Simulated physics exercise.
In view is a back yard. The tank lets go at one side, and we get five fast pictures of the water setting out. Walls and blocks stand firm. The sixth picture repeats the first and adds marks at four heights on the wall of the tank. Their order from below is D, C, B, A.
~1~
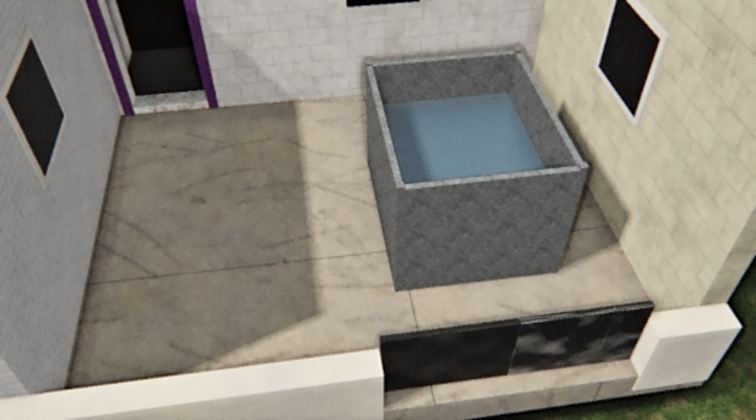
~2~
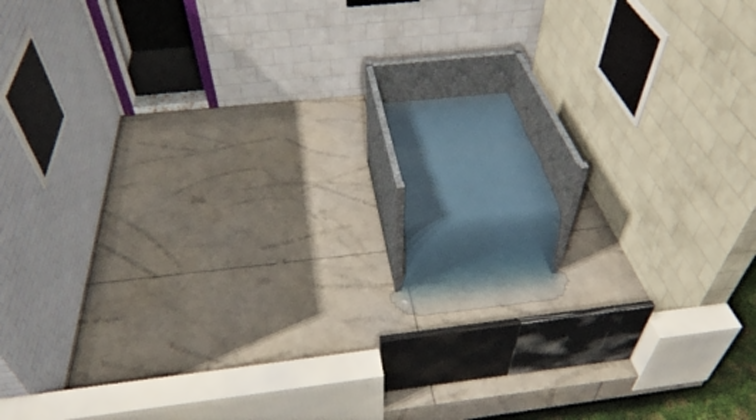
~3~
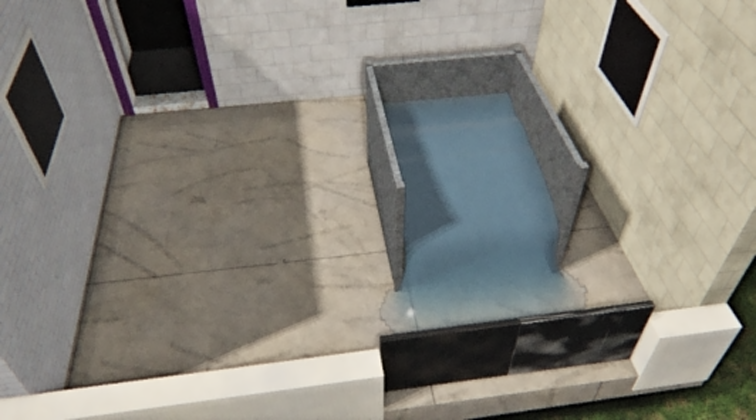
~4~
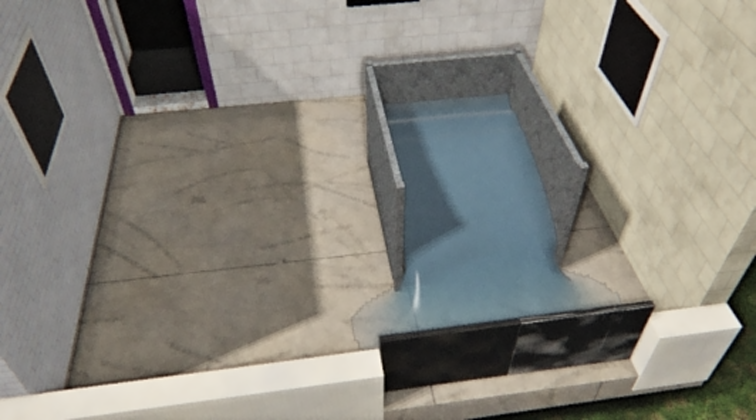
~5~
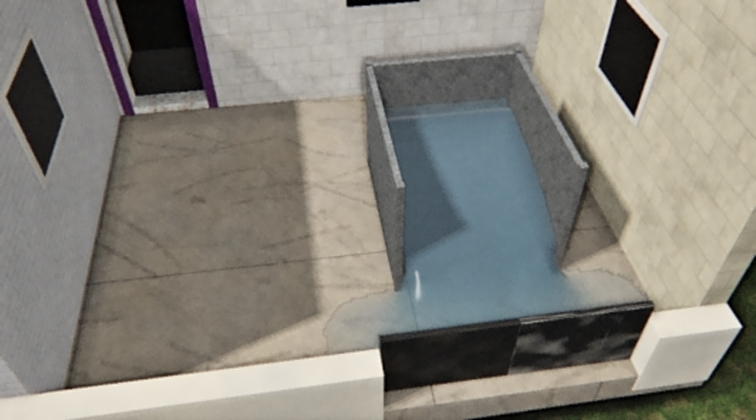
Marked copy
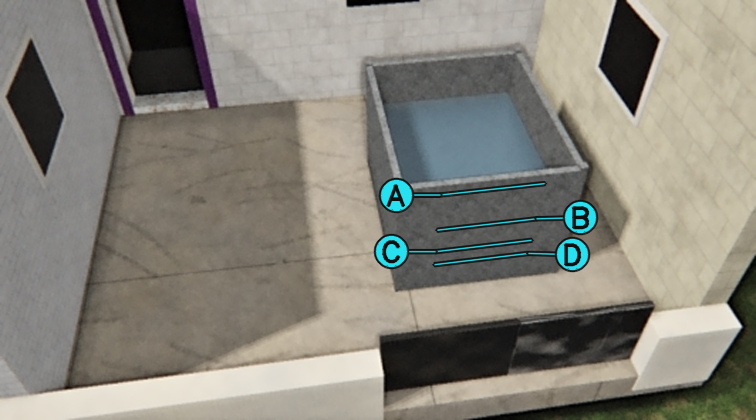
A back yard with pale, cracked paving is seen from above at a slant, and the view stays still. A grey stone tank of blue water stands right of centre between light brick walls, with a purple-framed doorway at the upper left and a shut black gate in the low white front wall. The tank's near side disappears, and water pours forward onto the paving, reaches the gate and spreads sideways, mostly left.
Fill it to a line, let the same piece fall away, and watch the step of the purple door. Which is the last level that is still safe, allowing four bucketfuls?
That is mark C.
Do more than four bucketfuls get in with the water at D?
No, not at all.
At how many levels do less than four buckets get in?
Two of the four.
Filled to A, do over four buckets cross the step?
Yes.
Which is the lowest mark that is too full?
That is mark B.
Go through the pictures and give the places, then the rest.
Water in the tank at rest, its middle at (462, 150); foot of the purple doorway at (172, 111); shut gate at (516, 327), in the first frame.
In the second frame, 2 % of the ground under water, visible out to (409, 277).
In the third frame, 5 % of the ground under water, visible out to (417, 274).
In the fourth frame, 11 % of the ground under water, visible out to (402, 283).
In the fifth frame, 13 % of the ground under water, visible out to (570, 277).
In cyan, A at (493, 189); B at (487, 224); C at (483, 245); D at (481, 259); from the bottom up D, C, B, A.
If A is chosen, dozens of bucketfuls pour in.
If B is chosen, about 11 bucketfuls get in.
If C is chosen, a bucket or two gets in.
If D is chosen, nothing gets over.
